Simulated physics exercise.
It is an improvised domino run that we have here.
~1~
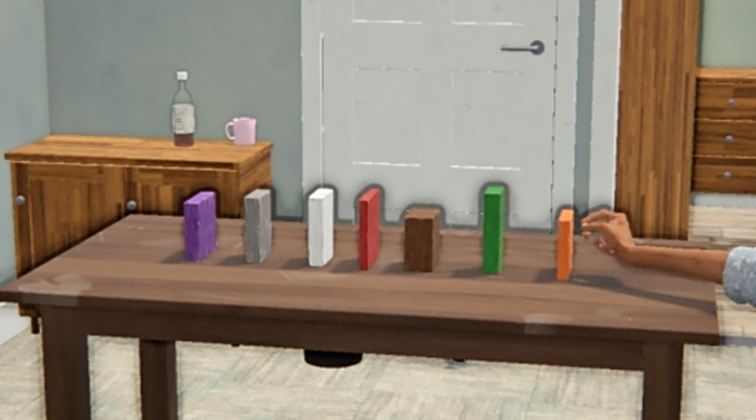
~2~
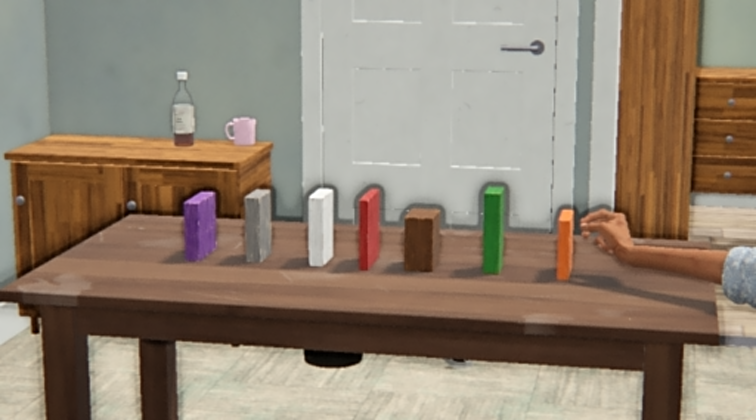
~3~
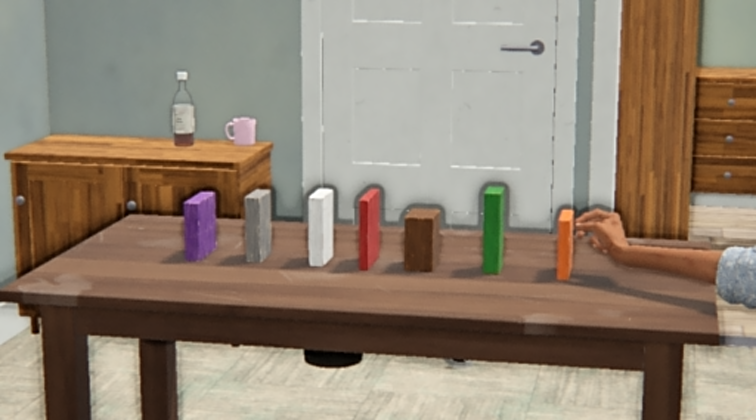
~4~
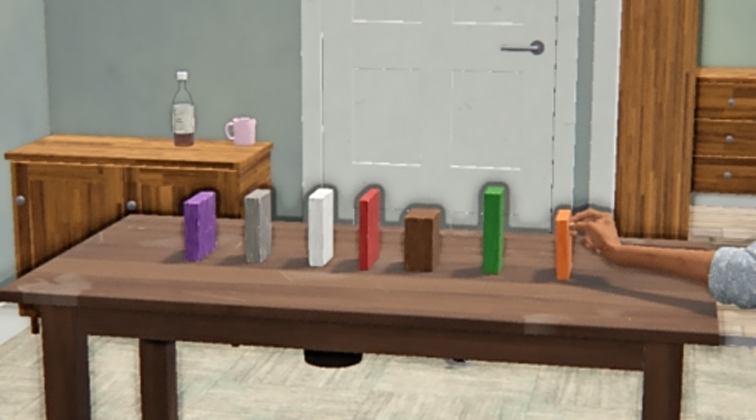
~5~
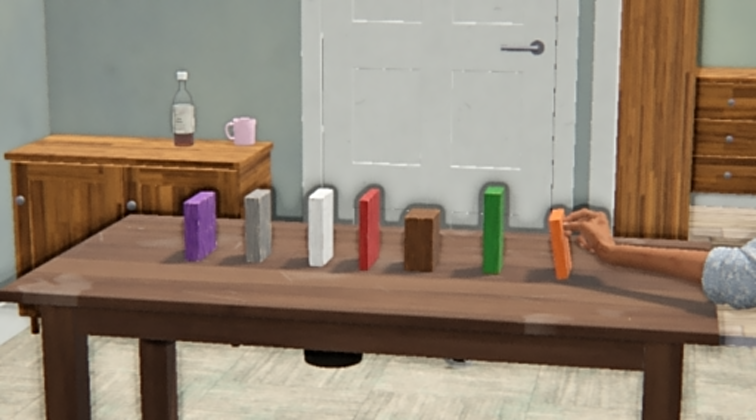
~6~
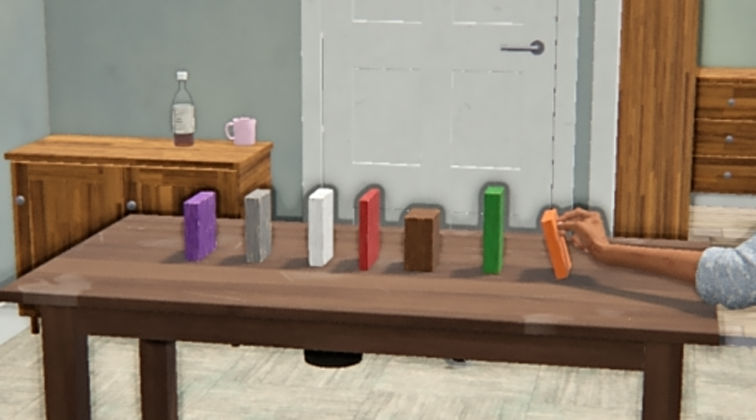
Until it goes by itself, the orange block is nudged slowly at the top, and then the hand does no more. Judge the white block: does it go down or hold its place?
It holds its place.
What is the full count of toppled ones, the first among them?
All told, the number is 1.
Then, 0.20 s after the last picture, orange block 74° over.
Then, 0.60 s after the last picture, orange block 90° over; green block tipped 5° from how it was.
Then, 1.50 s after the last picture, orange block 90° over.
At rest, all 5 in place. Seen from the same camera at the end, white block near (321, 228).
